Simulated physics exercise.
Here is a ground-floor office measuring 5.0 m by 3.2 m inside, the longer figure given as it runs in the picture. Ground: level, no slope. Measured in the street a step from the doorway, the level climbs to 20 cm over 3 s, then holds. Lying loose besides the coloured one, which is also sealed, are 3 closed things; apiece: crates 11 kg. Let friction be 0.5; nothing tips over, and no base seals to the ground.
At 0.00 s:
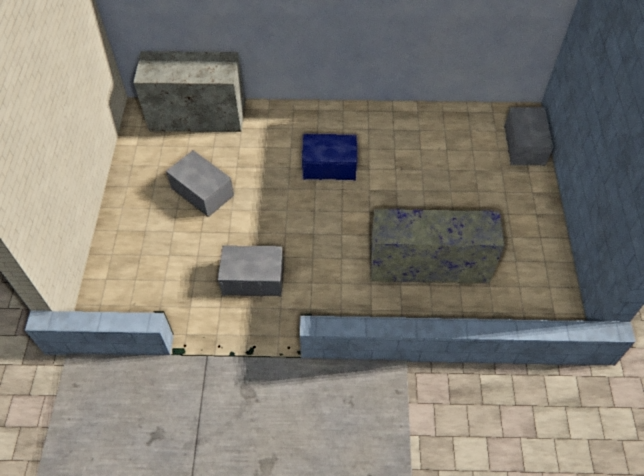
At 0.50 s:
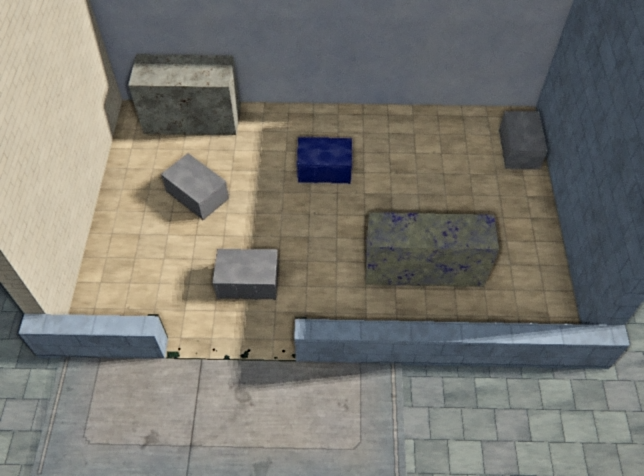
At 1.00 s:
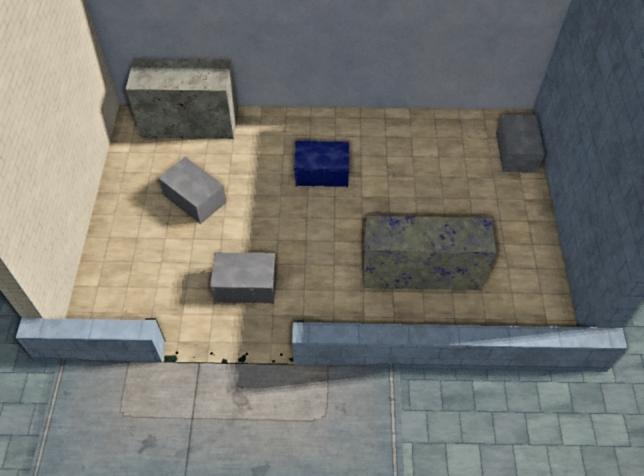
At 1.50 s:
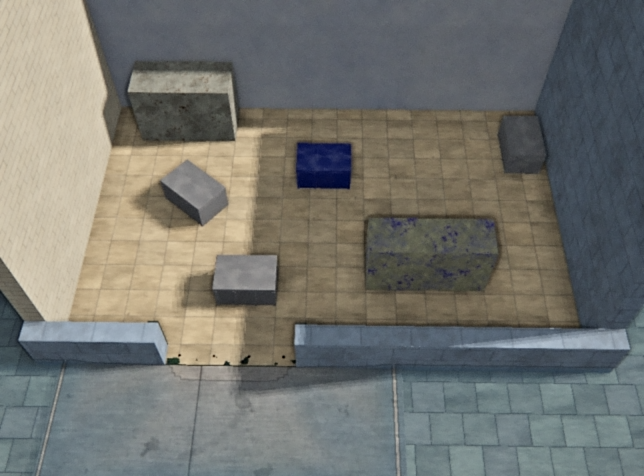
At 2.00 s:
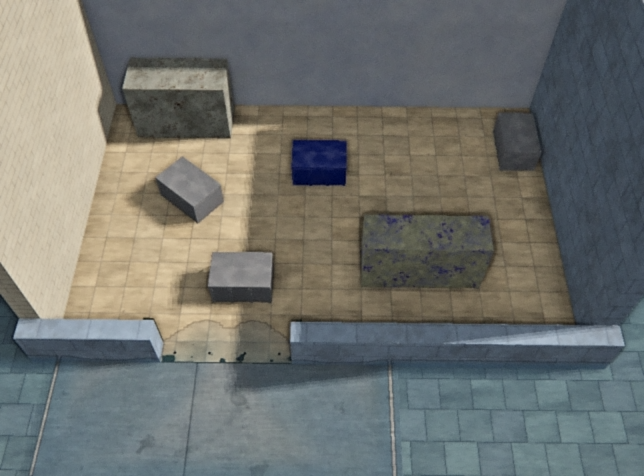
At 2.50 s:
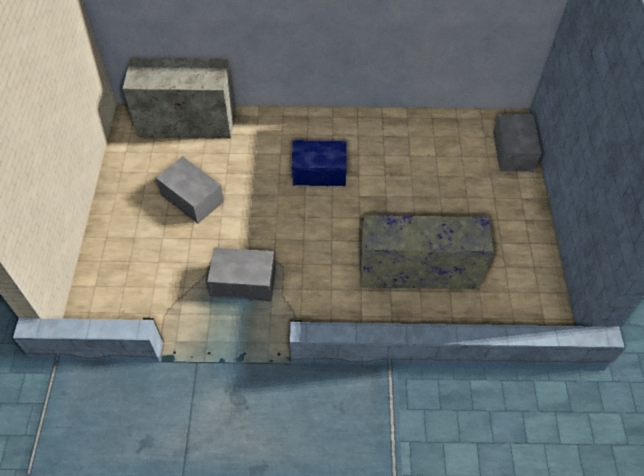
At the start, a blue block and several grey ones sit on a tiled floor inside a walled room, with dry paving outside. Shallow bluish water spreads across the paving, closing over a shrinking dry patch, then creeps through the doorway to the nearest grey block, while all the blocks stay put.
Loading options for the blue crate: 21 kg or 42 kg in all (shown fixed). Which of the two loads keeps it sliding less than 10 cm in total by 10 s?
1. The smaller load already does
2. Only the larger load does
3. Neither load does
2.
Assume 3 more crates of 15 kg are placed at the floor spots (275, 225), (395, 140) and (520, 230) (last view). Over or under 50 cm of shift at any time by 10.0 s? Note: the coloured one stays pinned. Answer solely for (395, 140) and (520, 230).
In the order given, beyond the mark and then within the mark.
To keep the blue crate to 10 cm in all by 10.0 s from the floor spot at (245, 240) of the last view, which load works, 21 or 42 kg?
So heavier weight required.
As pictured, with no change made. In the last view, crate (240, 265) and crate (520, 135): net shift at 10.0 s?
In turn: 300 cm, 80 cm.
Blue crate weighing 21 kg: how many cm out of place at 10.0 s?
I'd put it at roughly 200 cm.
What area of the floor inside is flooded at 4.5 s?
Wet area: Approx. 8.0 m2.
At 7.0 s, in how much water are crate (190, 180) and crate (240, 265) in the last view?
Some 13 cm at the first, some 4 cm at the second.
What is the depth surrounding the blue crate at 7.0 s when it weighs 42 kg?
Around 6 cm.
After 3.5 s the blue crate would be 0 cm from its start with 21 kg and 0 cm from its start with 42 kg; 0 cm of water round it then.
After 4.5 s the blue crate would be 3 cm from its start with 21 kg and 0 cm from its start with 42 kg; 6 cm of water round it then.
After 7.0 s the blue crate would be 29 cm from its start with 21 kg and 0 cm from its start with 42 kg; 6 cm of water round it then.
After 10.0 s the blue crate would be 182 cm from its start with 21 kg and 0 cm from its start with 42 kg; 9 cm of water round it then.
